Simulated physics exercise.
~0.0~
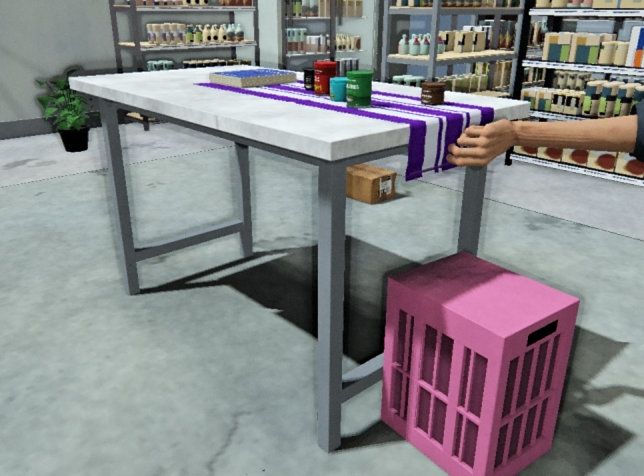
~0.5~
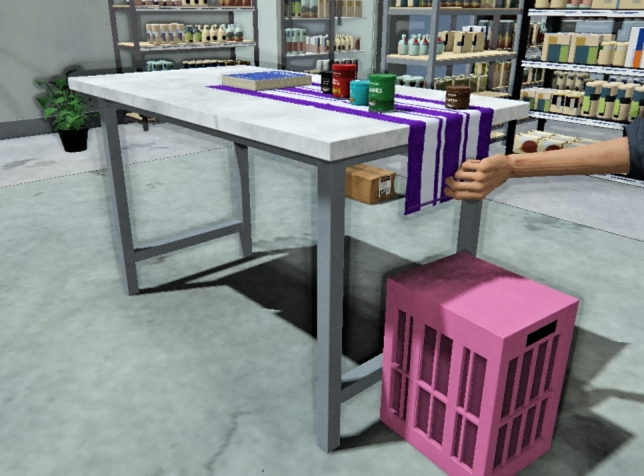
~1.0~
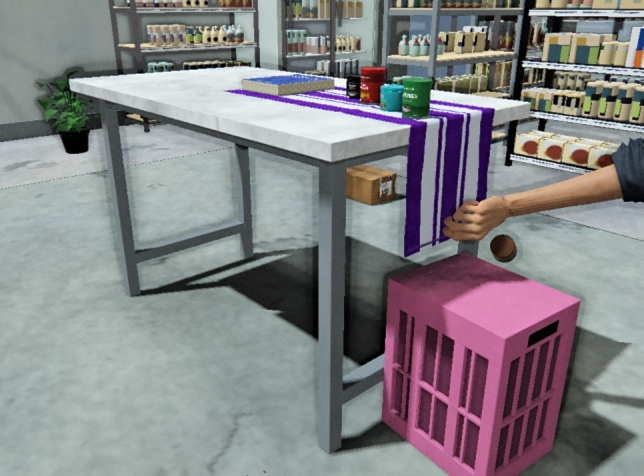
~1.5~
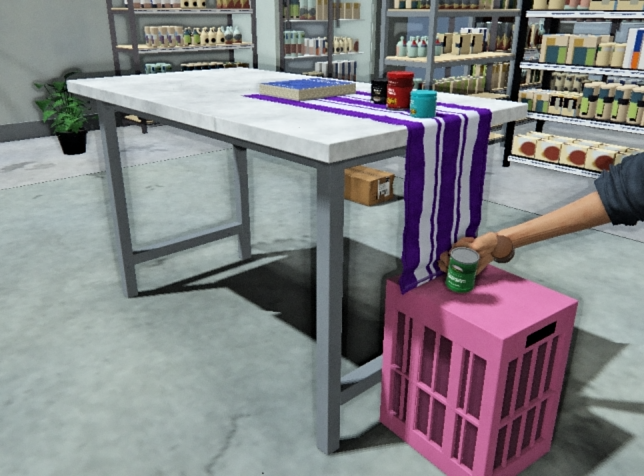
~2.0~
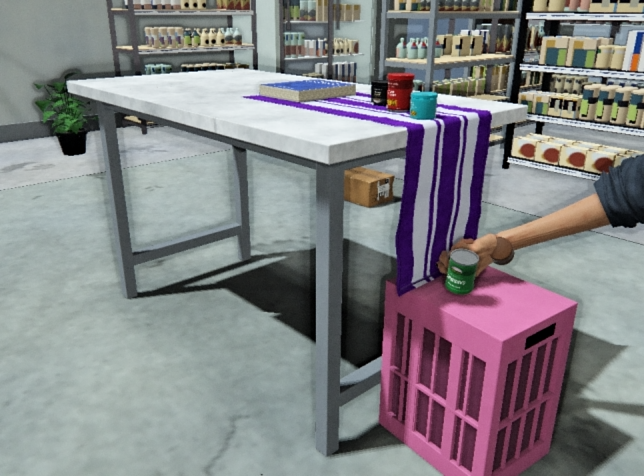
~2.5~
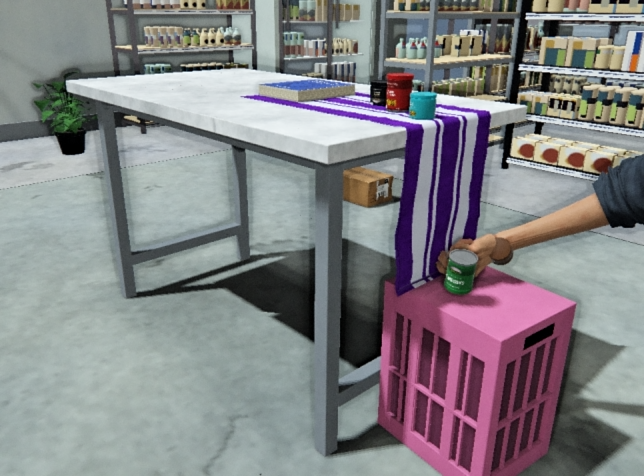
In a room lined with stocked shelves, a hand pulls a purple-and-white runner down over a table's right end, carrying its load along until a brown pot and then a green can drop off; the hem stops at a pink crate, with the can on top and the red can and turquoise pot still on the table.
